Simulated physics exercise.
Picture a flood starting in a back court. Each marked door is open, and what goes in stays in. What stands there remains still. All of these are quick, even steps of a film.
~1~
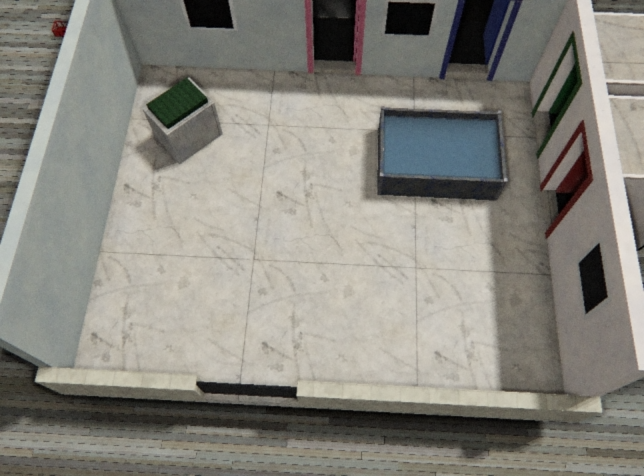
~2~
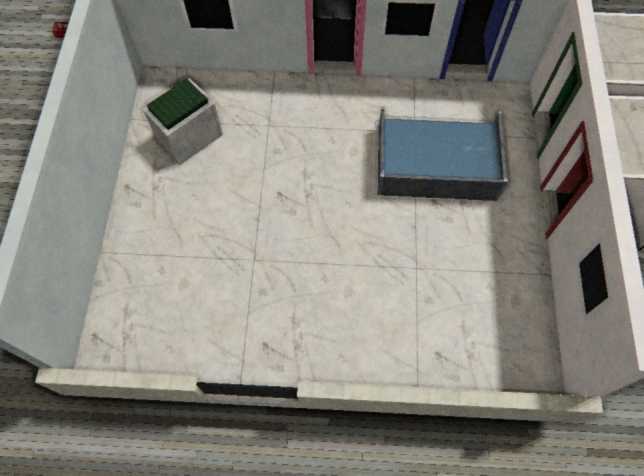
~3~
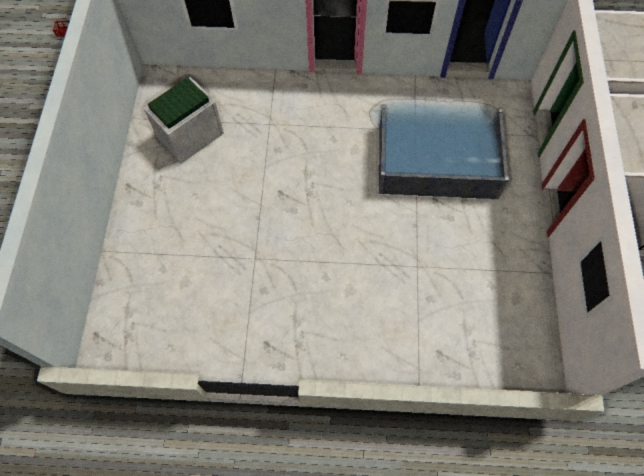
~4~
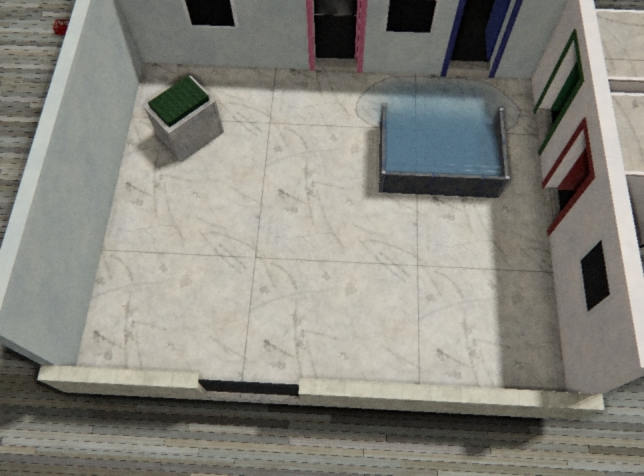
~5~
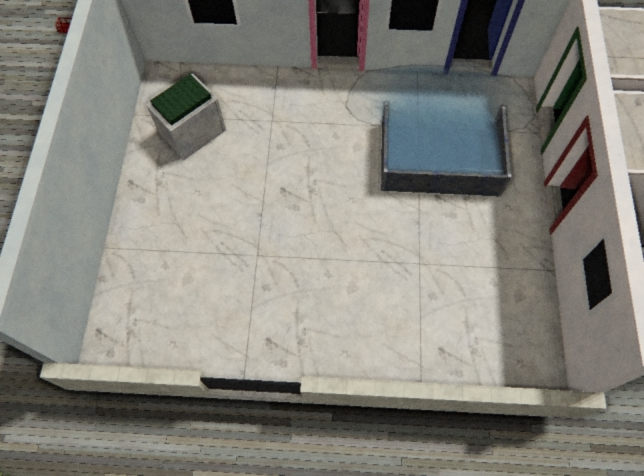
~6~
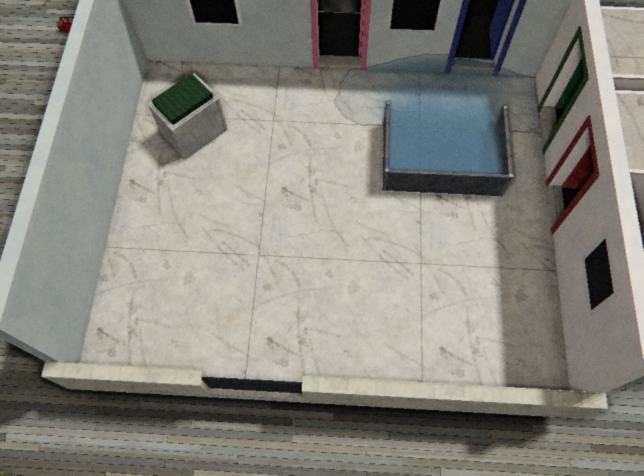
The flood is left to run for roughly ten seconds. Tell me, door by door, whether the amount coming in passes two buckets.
In order: Pink door: Within two buckets; green door: Within two buckets; red door: Within two buckets; blue door: Exceeds two buckets.
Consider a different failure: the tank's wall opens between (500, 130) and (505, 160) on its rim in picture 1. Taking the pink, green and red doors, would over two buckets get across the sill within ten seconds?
The pink door falls short; the green door tops the limit; the red door tops the limit.
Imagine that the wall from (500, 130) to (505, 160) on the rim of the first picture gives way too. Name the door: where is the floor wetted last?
Latest of all is the one in pink.
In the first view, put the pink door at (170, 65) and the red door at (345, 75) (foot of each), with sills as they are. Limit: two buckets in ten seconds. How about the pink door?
As I see it, pink does not reach it.
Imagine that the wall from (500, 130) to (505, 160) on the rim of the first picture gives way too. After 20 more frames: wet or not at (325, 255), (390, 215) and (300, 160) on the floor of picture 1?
Unwetted, unwetted, unwetted.
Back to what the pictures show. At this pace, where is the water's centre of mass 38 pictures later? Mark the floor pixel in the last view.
The centre of mass sits at about (382, 175).
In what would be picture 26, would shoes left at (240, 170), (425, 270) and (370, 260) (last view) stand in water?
In turn, the points end up soaked, high and dry and high and dry.
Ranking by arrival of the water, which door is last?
My answer: The one in red.
A moment on, water covers 10 % of the floor; the pink door wet at the sill, nothing in, the green door wet at the sill, nothing in, the red door not reached, the blue door over two buckets in.
Next, water covers 20 % of the floor; the pink door under two buckets in, the green door wet at the sill, nothing in, the red door not reached, the blue door far over two buckets in.
Then, water covers 40 % of the floor; the pink door under two buckets in, the green door wet at the sill, nothing in, the red door wet at the sill, nothing in, the blue door far over two buckets in.
Later, water covers 60 % of the floor; the pink door under two buckets in, the green door wet at the sill, nothing in, the red door wet at the sill, nothing in, the blue door far over two buckets in.
In the end, water covers 90 % of the floor; the pink door under two buckets in, the green door wet at the sill, nothing in, the red door wet at the sill, nothing in, the blue door far over two buckets in.
